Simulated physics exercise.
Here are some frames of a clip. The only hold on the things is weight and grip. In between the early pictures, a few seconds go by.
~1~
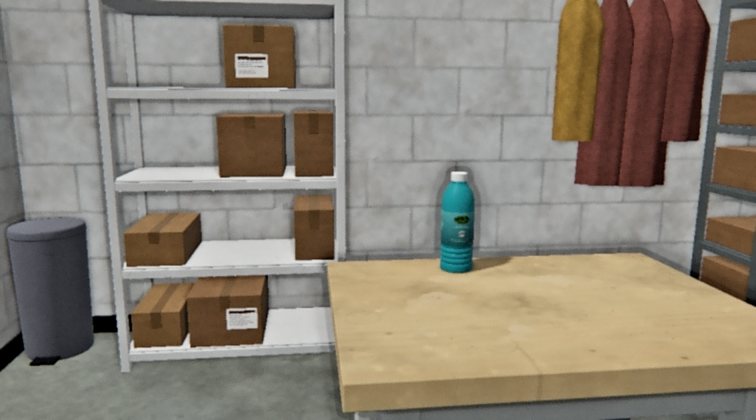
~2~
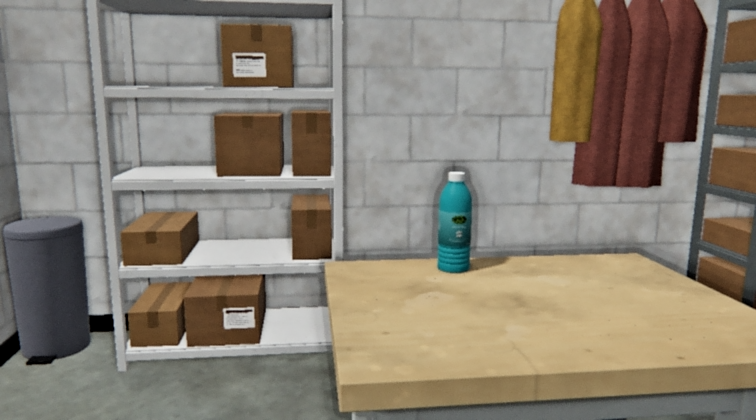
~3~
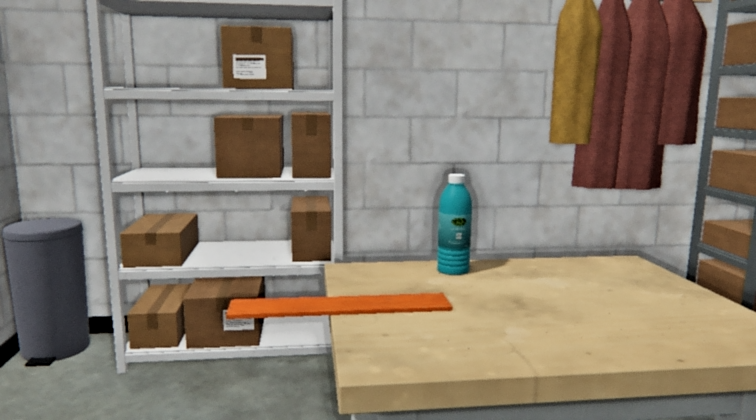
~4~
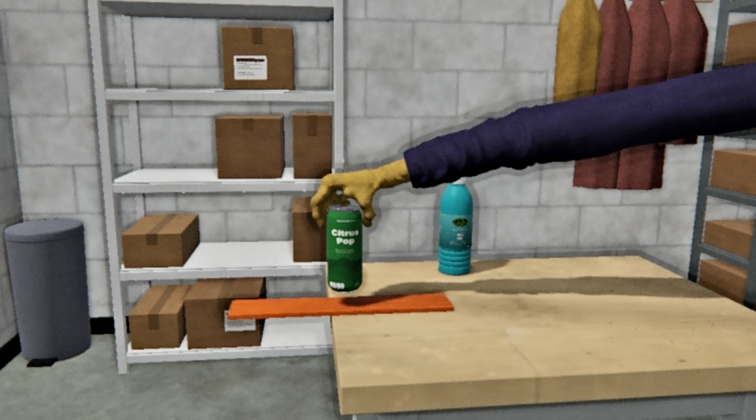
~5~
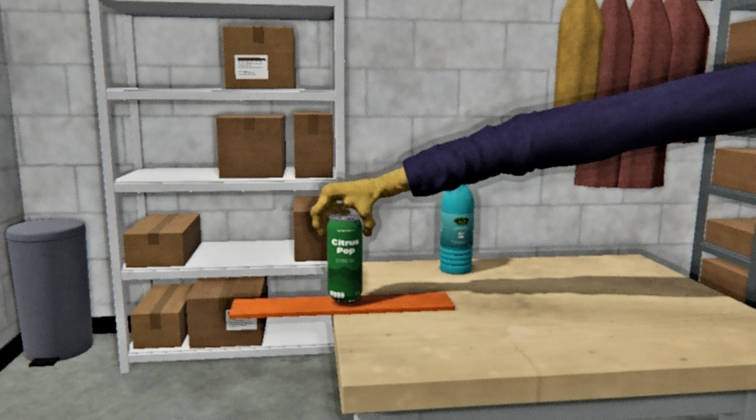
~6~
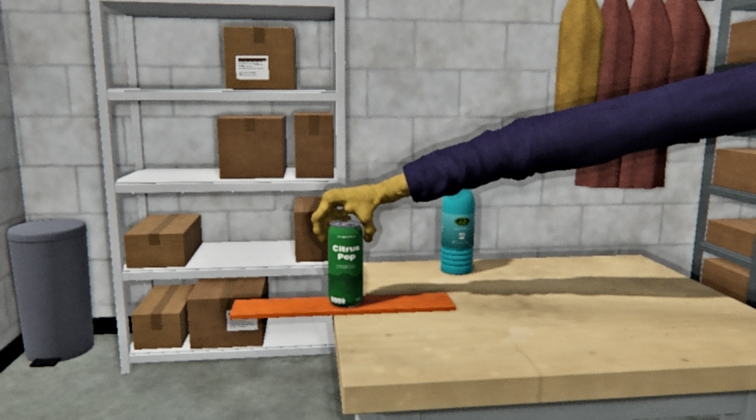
An orange strip appears on the wooden table, jutting past its left edge, in a storeroom with pale block walls seen from a nearly still camera. A turquoise bottle stands on the table, with boxes on white shelves and a grey bin at left, yellow and red coats at right. A dark-sleeved arm with a yellow glove lowers a green can onto the strip and keeps hold.
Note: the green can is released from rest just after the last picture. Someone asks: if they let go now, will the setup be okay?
Yes, it holds.
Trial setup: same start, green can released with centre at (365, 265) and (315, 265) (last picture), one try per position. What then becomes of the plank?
It remains balanced the first time and falls the second time.
Then, 0.40 s later than the last frame, all is still.
Then, 1.10 s later than the last frame, green can resting near (346, 264).
When it is over, all 3 as before. End places, in pixels of the last picture, green can near (346, 264). The plank holds.
